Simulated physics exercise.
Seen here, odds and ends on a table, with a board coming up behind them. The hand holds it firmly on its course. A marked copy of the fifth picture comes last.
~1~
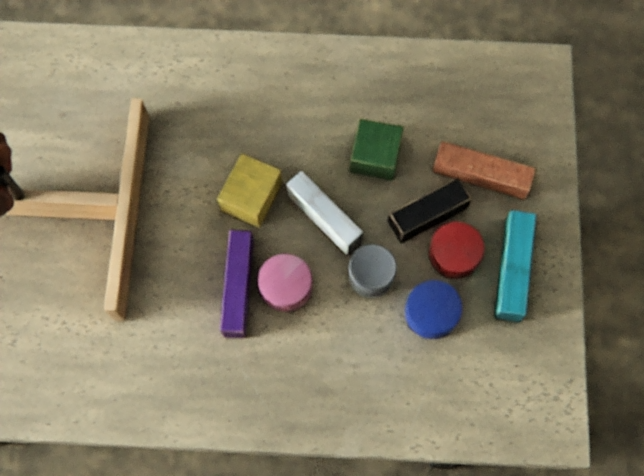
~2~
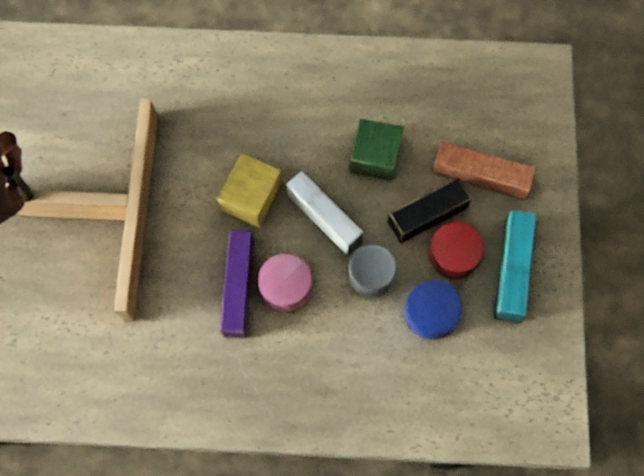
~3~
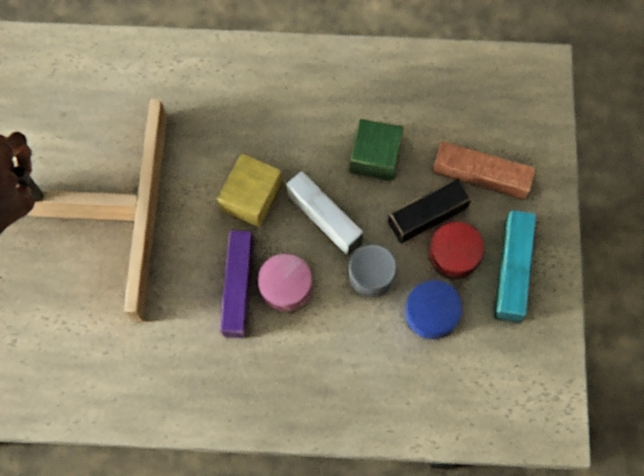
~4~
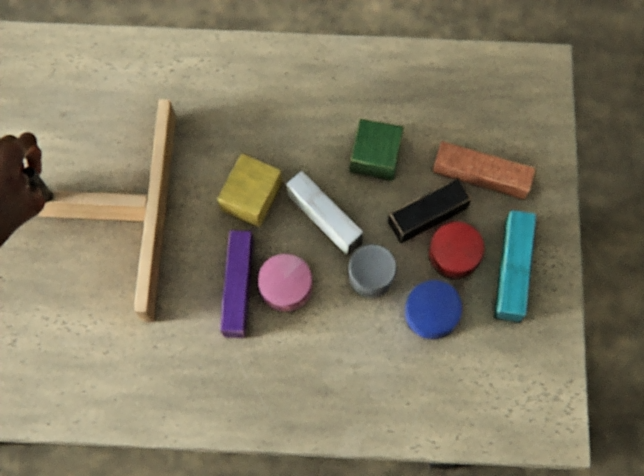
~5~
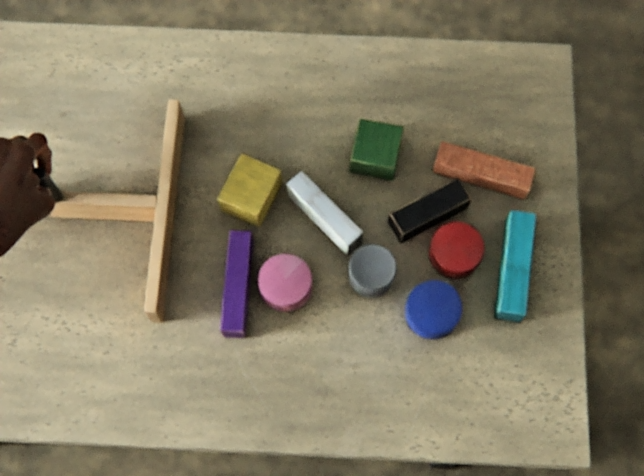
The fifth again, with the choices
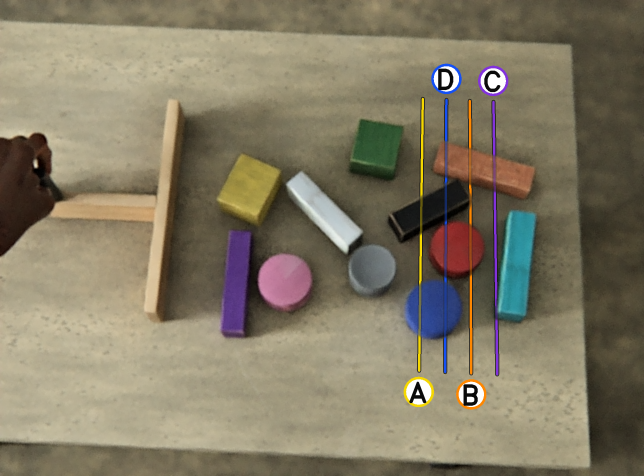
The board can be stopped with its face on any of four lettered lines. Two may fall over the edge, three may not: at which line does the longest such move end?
Line B.
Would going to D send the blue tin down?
By then, no.
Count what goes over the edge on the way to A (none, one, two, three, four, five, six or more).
By then, none.
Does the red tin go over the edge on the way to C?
By then, yes.
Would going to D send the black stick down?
No.
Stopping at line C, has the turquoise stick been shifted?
Yes.
On the marked copy, A at (421, 228); B at (471, 230); C at (495, 231); D at (446, 229).
Taking B. A third of the way, board (273, 207); purple stick (287, 286); pink tin (326, 285).
Two thirds of the way, board (384, 212); turquoise stick (535, 273); red tin (505, 244).
When it is over, board (471, 215); turquoise stick over the edge; red tin over the edge; two fallen.
As for the rest, A is within the limit but short; C drops three; D is within the limit but short.
